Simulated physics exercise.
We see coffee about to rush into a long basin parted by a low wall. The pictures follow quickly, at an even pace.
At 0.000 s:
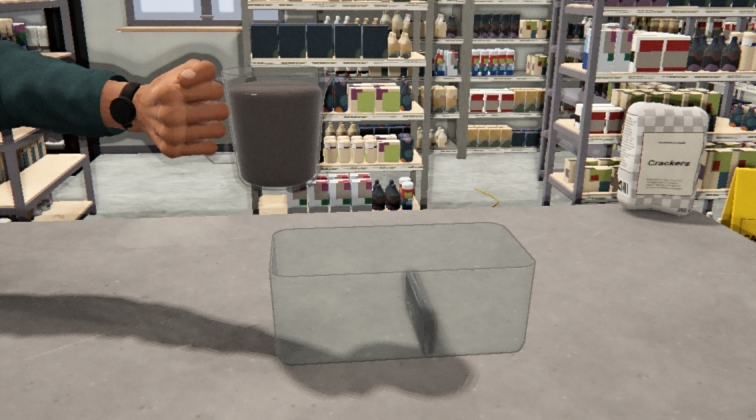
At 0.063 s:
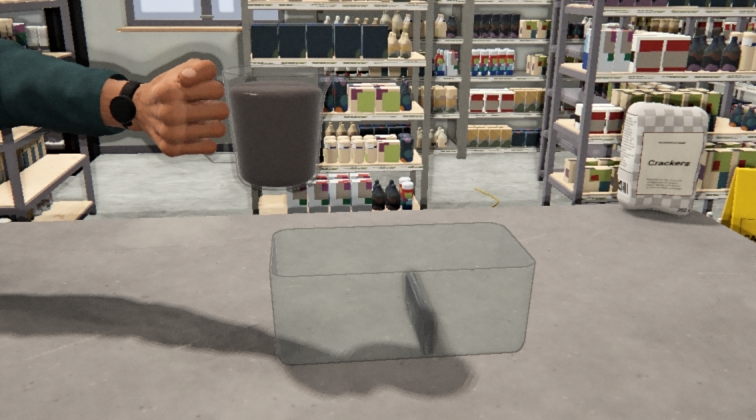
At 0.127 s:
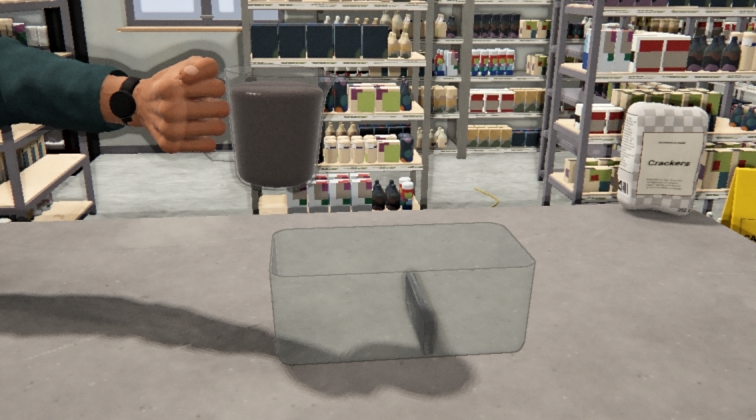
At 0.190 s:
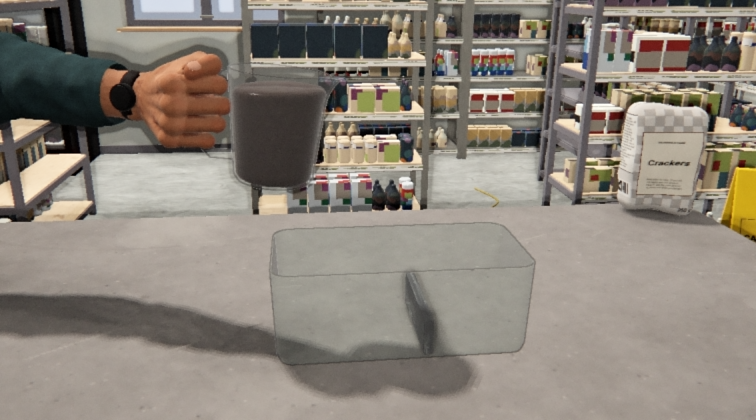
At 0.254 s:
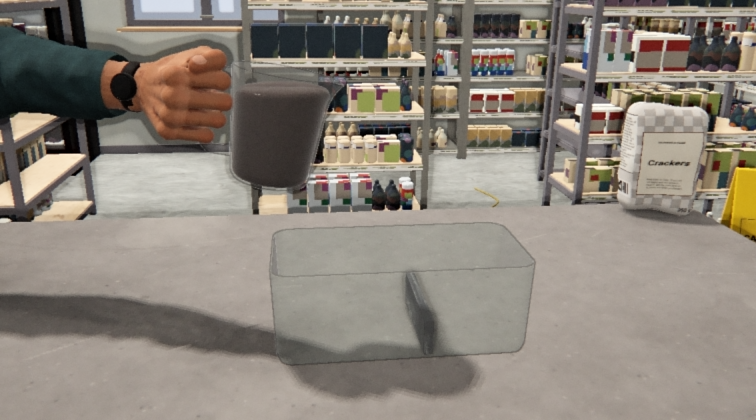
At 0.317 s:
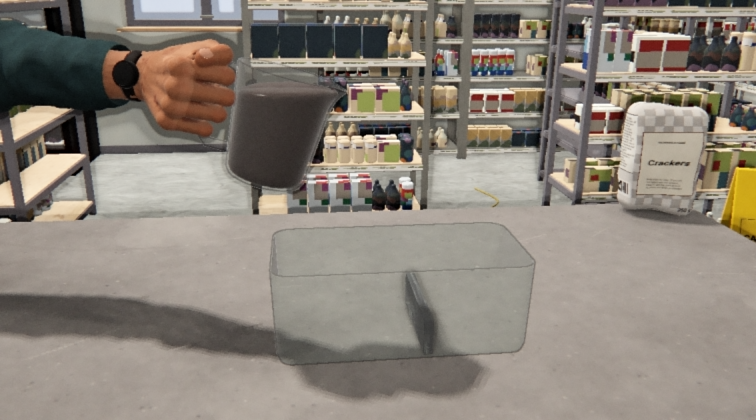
A hand with a dark watch held a clear jug of dark liquid above a see-through basin with a low divider, then slowly tilted it slightly to the right over the grey counter.
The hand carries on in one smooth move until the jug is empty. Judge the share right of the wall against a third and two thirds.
In the end less than a third is right of the wall.
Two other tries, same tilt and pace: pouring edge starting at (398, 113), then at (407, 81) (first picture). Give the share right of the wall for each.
In turn 80 and 85 in a hundred.
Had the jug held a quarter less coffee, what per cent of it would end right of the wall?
Near 5 %.
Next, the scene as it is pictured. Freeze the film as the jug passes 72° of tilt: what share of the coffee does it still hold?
Near 70 %.
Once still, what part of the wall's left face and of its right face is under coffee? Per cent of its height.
Left about 50, right about 20.
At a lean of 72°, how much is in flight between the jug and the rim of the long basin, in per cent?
Near 20 %.
By 0.77 s the tilt is 72° and 71 per cent is still to pour, 7 is left of the wall and 2 right of it.
By 1.10 s the tilt is 108° and 13 per cent is still to pour, 56 is left of the wall and 15 right of it.
By 1.45 s the tilt is 116° and 0 per cent is still to pour, 79 is left of the wall and 17 right of it.
By 1.83 s the tilt is 116° and 0 per cent is still to pour, 79 is left of the wall and 17 right of it.
At rest 79 per cent lies left of the wall, 17 right of it and 4 outside.
